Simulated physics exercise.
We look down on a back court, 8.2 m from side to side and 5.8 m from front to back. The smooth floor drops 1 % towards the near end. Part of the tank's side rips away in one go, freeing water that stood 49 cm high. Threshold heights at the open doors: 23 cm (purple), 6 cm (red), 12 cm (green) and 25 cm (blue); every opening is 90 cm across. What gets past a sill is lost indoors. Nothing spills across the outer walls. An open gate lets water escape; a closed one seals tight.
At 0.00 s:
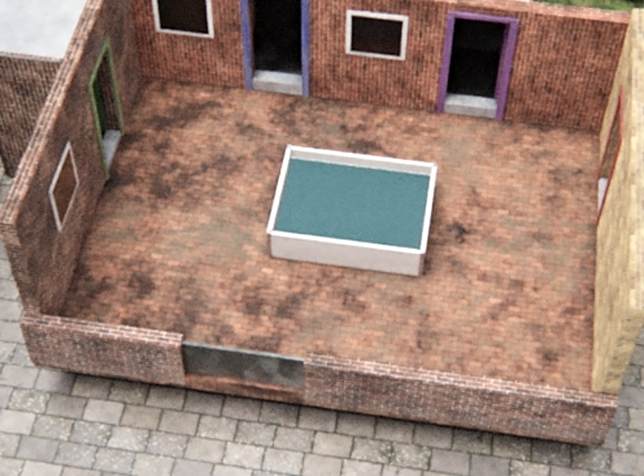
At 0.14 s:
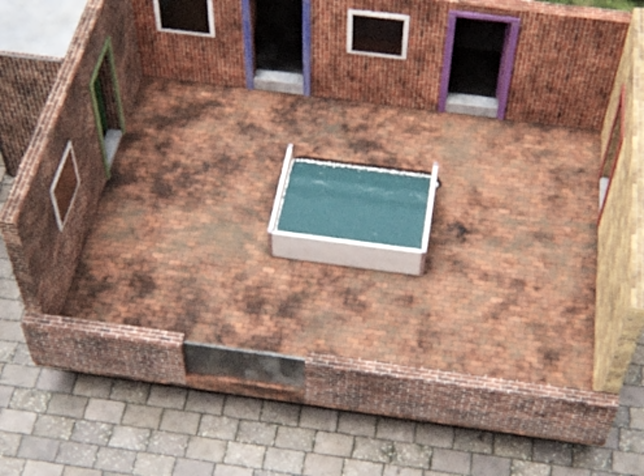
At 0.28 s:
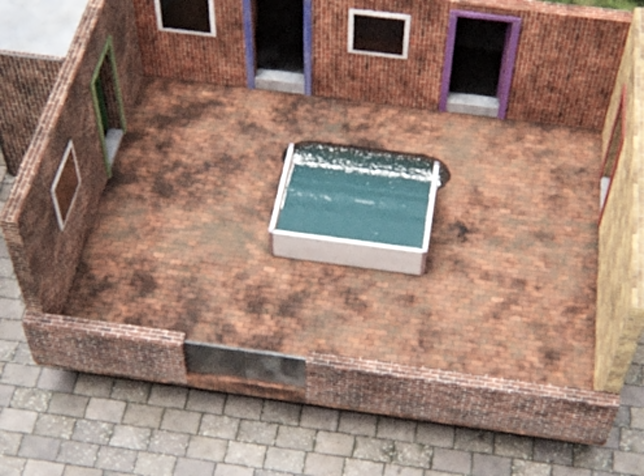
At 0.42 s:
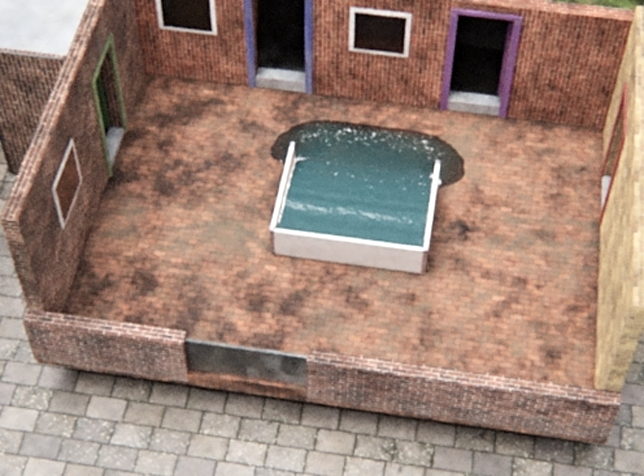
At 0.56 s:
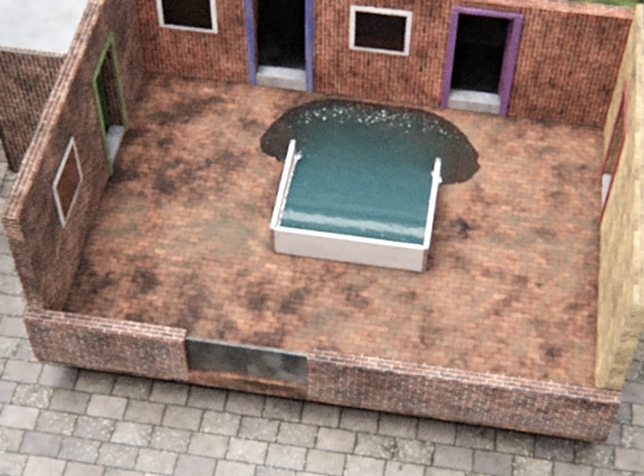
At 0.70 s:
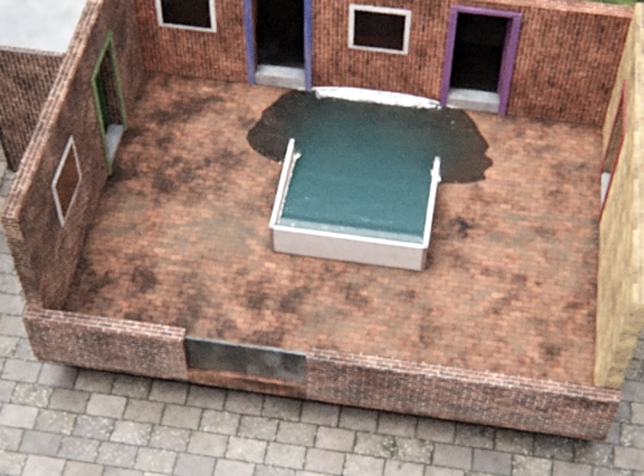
In a brick-walled courtyard, the far side of a white tank of blue-green water gave way, and the water poured out and spread in a widening dark pool towards the back wall.
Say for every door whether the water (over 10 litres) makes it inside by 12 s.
Door by door: At the purple door it stays under the limit; at the red door it goes over the limit; at the green door it does not reach the limit; at the blue door it does not reach the limit.
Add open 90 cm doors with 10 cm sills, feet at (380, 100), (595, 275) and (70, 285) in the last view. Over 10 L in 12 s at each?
In that order: Above, not over, below.
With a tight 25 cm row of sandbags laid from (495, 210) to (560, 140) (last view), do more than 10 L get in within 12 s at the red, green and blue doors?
Against that limit: Red below, green not over, blue not over.
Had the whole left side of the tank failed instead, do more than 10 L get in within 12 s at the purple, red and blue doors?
Against that limit: Purple below, red not over, blue not over.
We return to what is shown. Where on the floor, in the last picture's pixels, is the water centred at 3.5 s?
Around (362, 154).
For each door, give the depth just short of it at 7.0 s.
In cm: Purple 3, red 7, green 7, blue 3.
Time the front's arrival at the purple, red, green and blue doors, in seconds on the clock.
Purple 0.8 s, red 2.6 s, green 3.0 s, blue 0.8 s.
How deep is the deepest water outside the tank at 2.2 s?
About 28 cm.
After 1.4 s water covers 15 % of the floor and is deepest (35 cm) near (372, 112); purple door 17 cm at the sill, 0 L in, red door not reached, green door not reached, blue door 17 cm at the sill, 0 L in.
After 2.2 s water covers 20 % of the floor and is deepest (28 cm) near (362, 111); purple door 19 cm at the sill, 0 L in, red door not reached, green door not reached, blue door 18 cm at the sill, 0 L in.
After 3.5 s water covers 40 % of the floor and is deepest (21 cm) near (580, 145); purple door 11 cm at the sill, 0 L in, red door 13 cm at the sill, 11 L in, green door 13 cm at the sill, 0 L in, blue door 11 cm at the sill, 0 L in.
After 7.0 s water covers 80 % of the floor and is deepest (14 cm) near (53, 337); purple door 3 cm at the sill, 0 L in, red door 7 cm at the sill, 55 L in, green door 7 cm at the sill, 2 L in, blue door 3 cm at the sill, 0 L in.
After 12.0 s water covers 95 % of the floor and is deepest (10 cm) near (323, 375); purple door 3 cm at the sill, 0 L in, red door 3 cm at the sill, 57 L in, green door 3 cm at the sill, 2 L in, blue door 3 cm at the sill, 0 L in.
